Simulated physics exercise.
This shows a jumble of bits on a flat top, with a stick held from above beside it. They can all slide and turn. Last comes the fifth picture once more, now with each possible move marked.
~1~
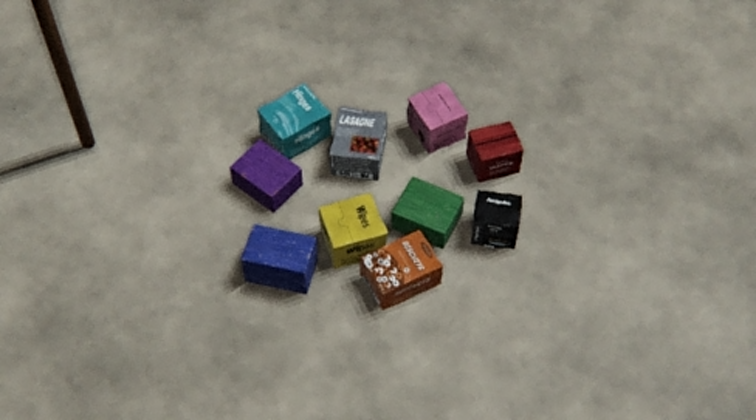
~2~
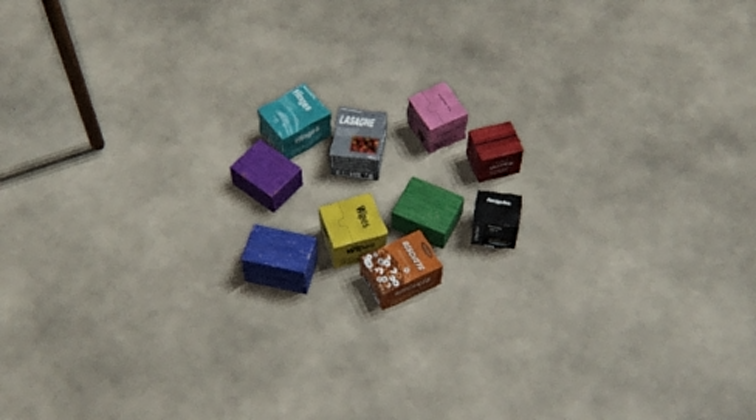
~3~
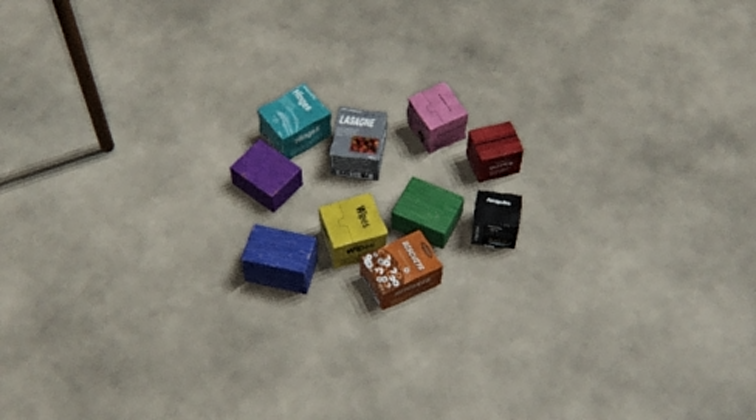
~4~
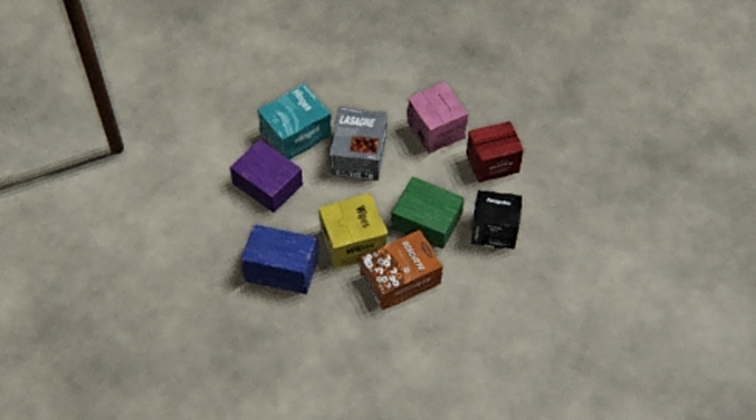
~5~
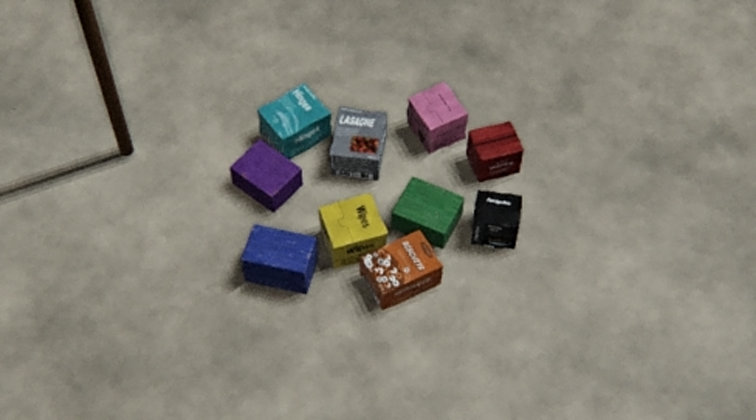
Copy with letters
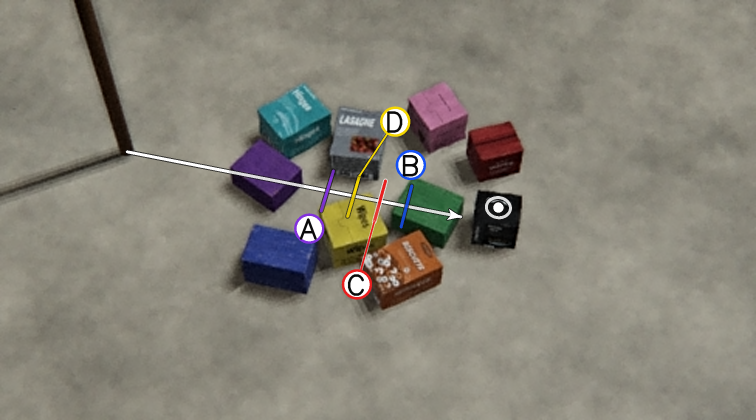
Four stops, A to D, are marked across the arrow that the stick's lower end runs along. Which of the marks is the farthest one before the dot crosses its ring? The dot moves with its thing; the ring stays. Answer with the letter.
It can go as far as B.
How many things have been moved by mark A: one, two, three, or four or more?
It has moved three.
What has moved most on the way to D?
It is the purple block.
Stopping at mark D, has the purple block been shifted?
By then, yes.
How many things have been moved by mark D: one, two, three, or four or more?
In all, three.
On the marked copy, A at (328, 190); B at (407, 206); C at (380, 201); D at (354, 196); the arrow from (127, 152) to (461, 217); the white dot at (498, 208).
With B. Early on, foot of the stick (226, 173).
Further on, foot of the stick (326, 192); purple block (337, 212); yellow box (370, 248).
At the end, foot of the stick (407, 208); purple block (366, 227); yellow box (385, 276); the dot is still in its ring.
As for the rest, A keeps the dot in but is short; C keeps the dot in but is short; D keeps the dot in but is short.
